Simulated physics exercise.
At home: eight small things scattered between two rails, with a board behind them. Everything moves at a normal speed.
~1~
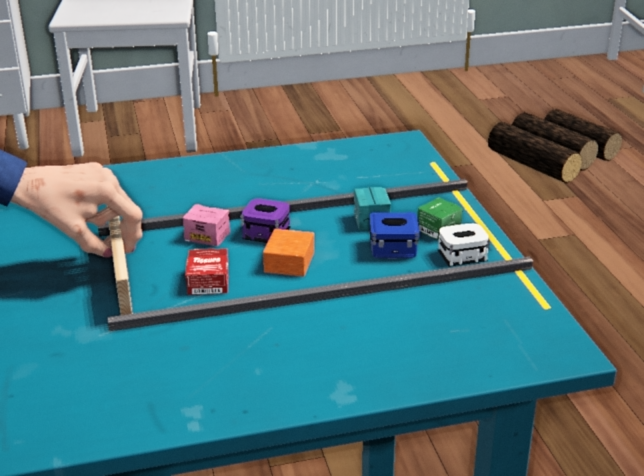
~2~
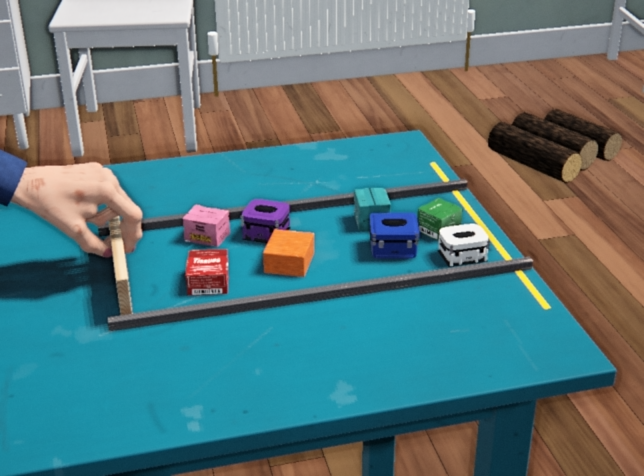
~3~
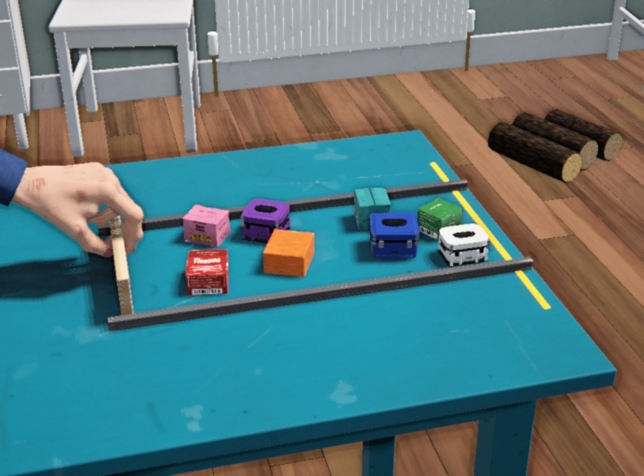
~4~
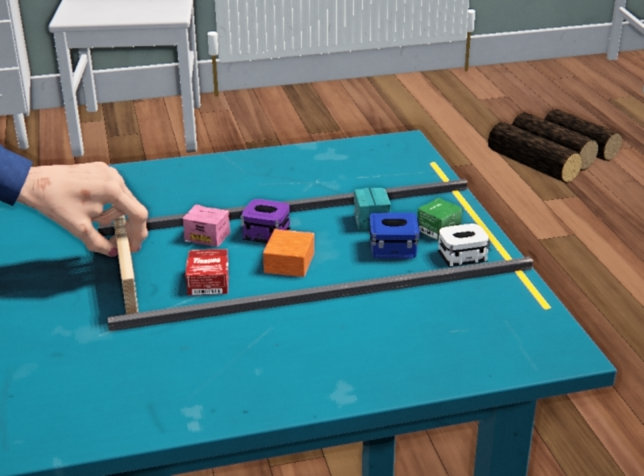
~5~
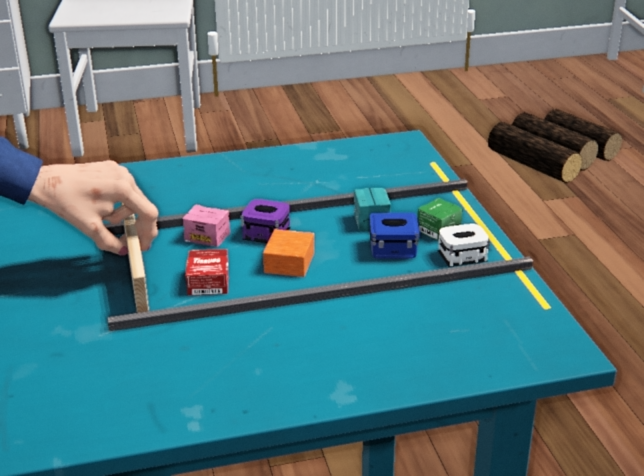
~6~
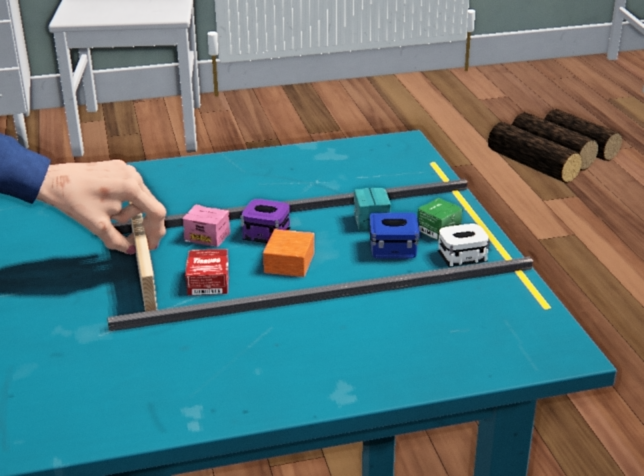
The clip opens on a teal table where a hand holds an upright wooden board behind eight small colourful boxes and cases scattered between two dark rails. The board stays almost still at first, then the hand slides it a short way right between the rails, while the boxes stay in place.
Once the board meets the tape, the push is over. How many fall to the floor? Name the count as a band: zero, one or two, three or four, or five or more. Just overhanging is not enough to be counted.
The count falls in the five or more band.
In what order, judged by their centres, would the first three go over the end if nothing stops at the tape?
Sequence: Green box; white case; blue case.
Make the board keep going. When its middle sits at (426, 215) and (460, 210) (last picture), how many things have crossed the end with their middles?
The count past the end is 4 at the first and 6 at the second.
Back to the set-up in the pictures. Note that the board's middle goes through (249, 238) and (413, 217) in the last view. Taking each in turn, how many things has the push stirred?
By then 4, and later 8.
Soon after, none off yet; white case at rest near (463, 245); green box at rest near (440, 220); blue case moving near (398, 235).
At rest, the number that fall off is five or more; fallen, red box, pink box, purple case, orange block, turquoise box, blue case, green box and white case.
